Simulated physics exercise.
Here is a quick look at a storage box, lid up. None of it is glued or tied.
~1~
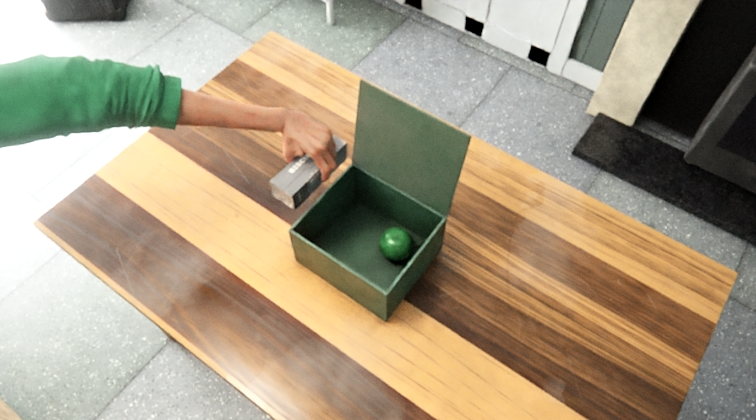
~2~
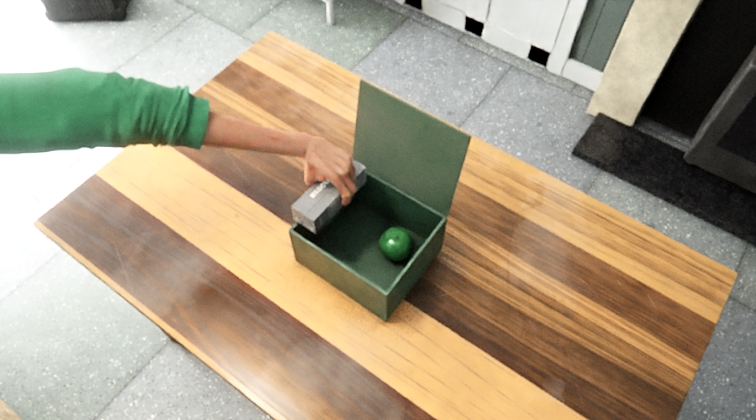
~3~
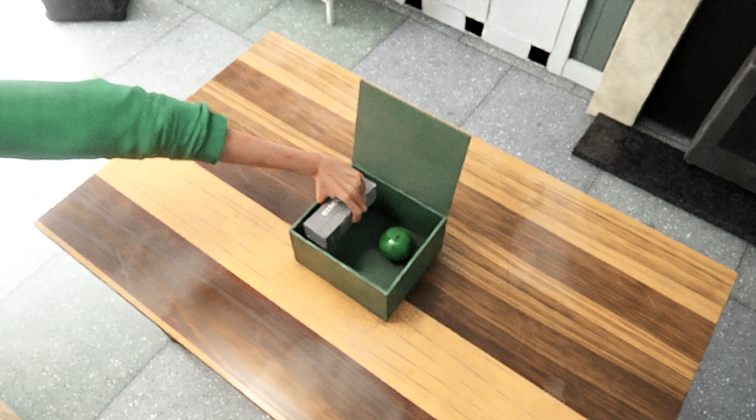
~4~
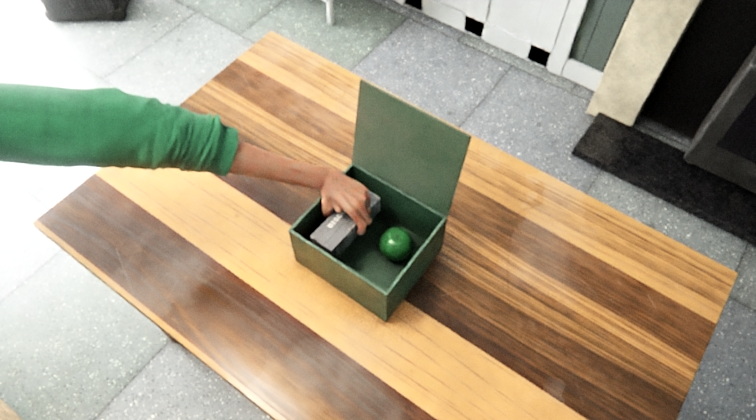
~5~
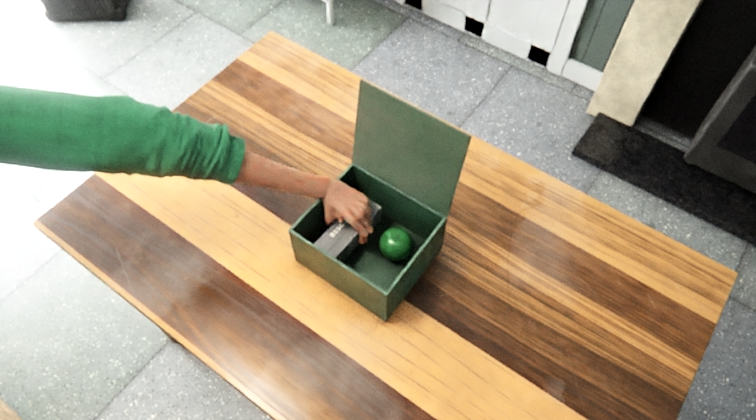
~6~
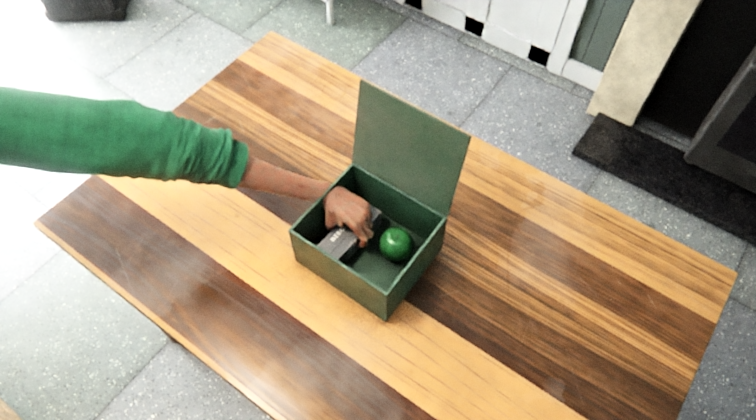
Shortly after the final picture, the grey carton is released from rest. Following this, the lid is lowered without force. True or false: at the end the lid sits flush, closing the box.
True.
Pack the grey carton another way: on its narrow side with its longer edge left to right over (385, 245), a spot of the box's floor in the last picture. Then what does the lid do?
Once it's packed that way, the lid settles all the way.
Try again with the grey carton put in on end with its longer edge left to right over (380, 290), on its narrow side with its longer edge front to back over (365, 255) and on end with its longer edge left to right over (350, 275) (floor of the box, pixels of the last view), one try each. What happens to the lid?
First try: The lid remains open; second try: It comes all the way down; third try: It remains open.
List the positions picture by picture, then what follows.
In the first frame, still above its spot; grey carton (310, 169); green apple (396, 244).
In the second frame, still above its spot; grey carton (330, 193); green apple (396, 244).
In the third frame, still above its spot; grey carton (341, 210); green apple (396, 244).
In the fourth frame, still above its spot; grey carton (346, 223); green apple (396, 244).
In the fifth frame, still above its spot; grey carton (348, 232); green apple (396, 244).
In the sixth frame, in place under the hand; grey carton (348, 236); green apple (396, 244).
Then, 1.20 s past the last view, lid starting down.
Then, 1.60 s past the last view, lid 59° above the rim.
Then, 1.80 s past the last view, lid 33° above the rim.
Then, 2.00 s past the last view, lid shut.
Finally, lid shut; both still in place. Final places as the last picture's camera would see them, grey carton near (348, 236).
